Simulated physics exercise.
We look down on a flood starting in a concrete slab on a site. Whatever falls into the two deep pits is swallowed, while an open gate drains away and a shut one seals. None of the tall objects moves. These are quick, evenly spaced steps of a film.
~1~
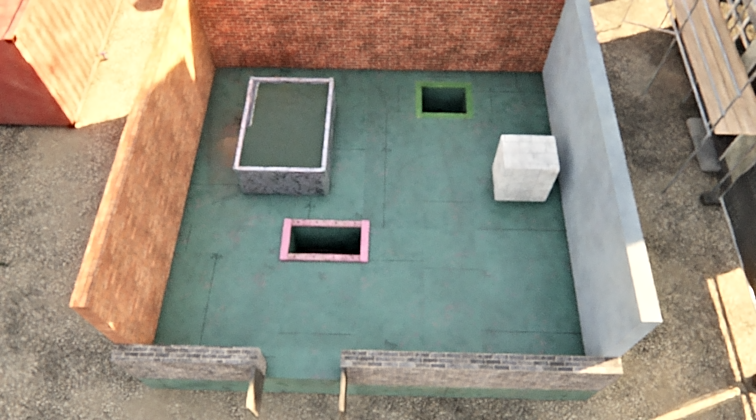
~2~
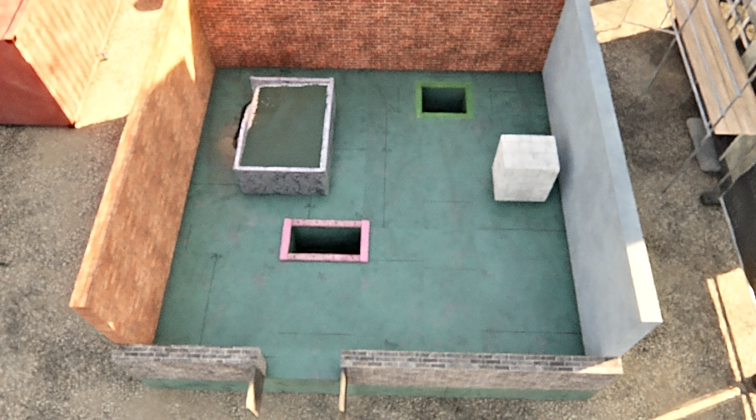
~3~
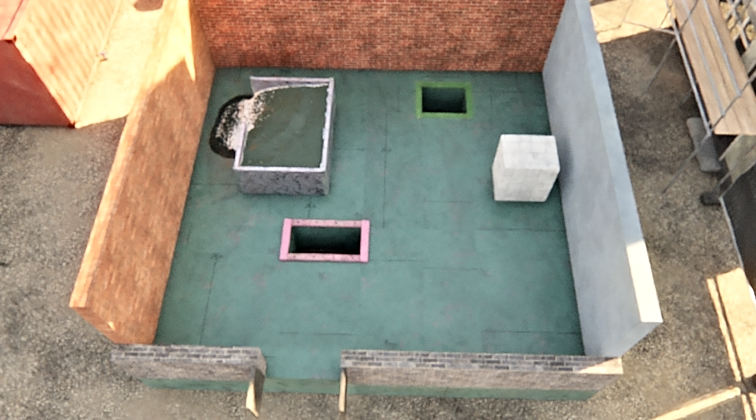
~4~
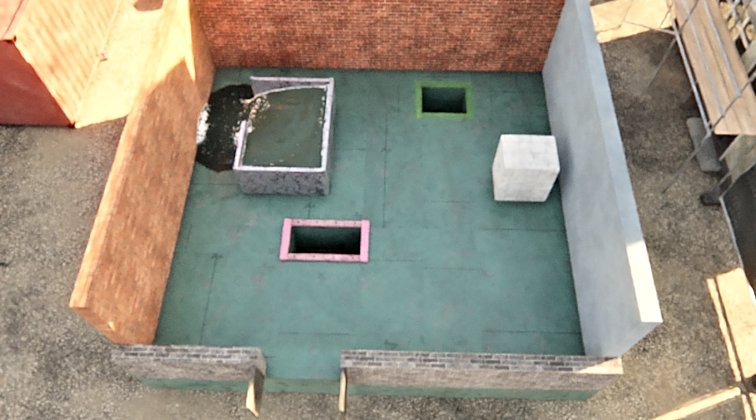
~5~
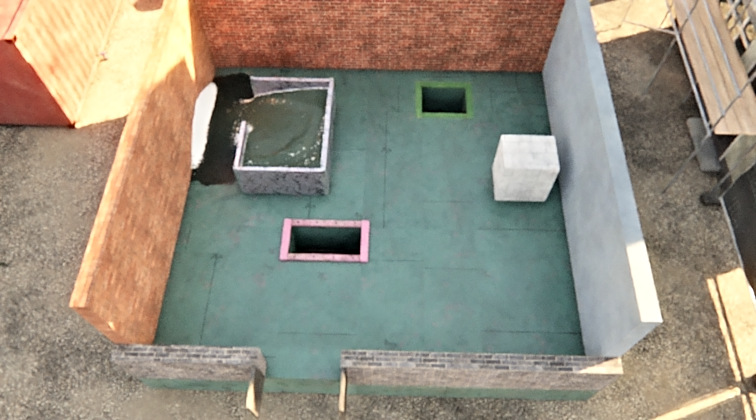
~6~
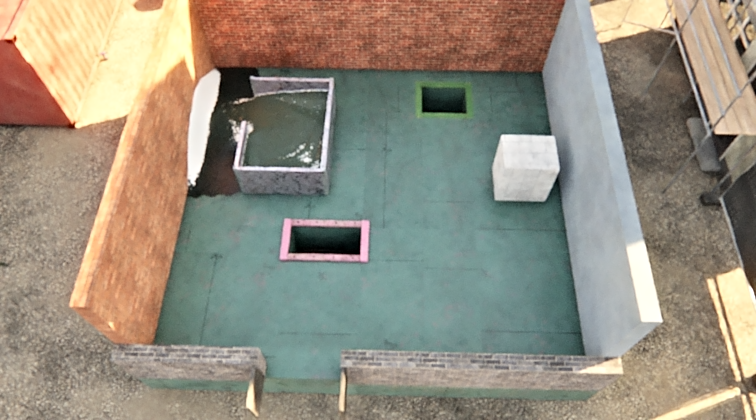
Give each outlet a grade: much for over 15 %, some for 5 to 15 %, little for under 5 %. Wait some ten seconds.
Grades: Gate - some, pink pit - little, green pit - much.
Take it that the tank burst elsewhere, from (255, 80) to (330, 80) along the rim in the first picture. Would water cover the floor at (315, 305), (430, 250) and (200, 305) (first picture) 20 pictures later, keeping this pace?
In the order asked: Out of reach, out of reach, sodden.
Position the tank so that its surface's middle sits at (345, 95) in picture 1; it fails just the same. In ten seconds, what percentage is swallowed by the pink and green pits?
Ten seconds on: Pink pit 4 percent, green pit 4 percent.
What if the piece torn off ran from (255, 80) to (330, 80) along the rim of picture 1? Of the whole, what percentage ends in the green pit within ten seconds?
The green pit gets 25 per cent.
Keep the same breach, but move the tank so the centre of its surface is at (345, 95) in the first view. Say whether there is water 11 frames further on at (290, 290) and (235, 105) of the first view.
Result, points in order: Unwetted; inundated.
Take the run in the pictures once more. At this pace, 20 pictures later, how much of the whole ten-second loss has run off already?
Somewhere around 20 per cent, I'd say.
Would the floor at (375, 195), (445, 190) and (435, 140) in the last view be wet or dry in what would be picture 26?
As listed: Dry, free of water, under water.
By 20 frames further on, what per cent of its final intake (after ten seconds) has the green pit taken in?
My estimate is close to 25 per cent.
A moment on, water covers 15 % of the floor; the gate 0 %, the pink pit 0 %, the green pit 0 %.
Next, water covers 30 % of the floor; the gate 0 %, the pink pit 0 %, the green pit 0 %.
Then, water covers 45 % of the floor; the gate 1 %, the pink pit 0 %, the green pit 5 %.
Later, water covers 65 % of the floor; the gate 4 %, the pink pit 0 %, the green pit 12 %.
In the end, water covers 90 % of the floor; the gate 7 %, the pink pit 0 %, the green pit 20 %.
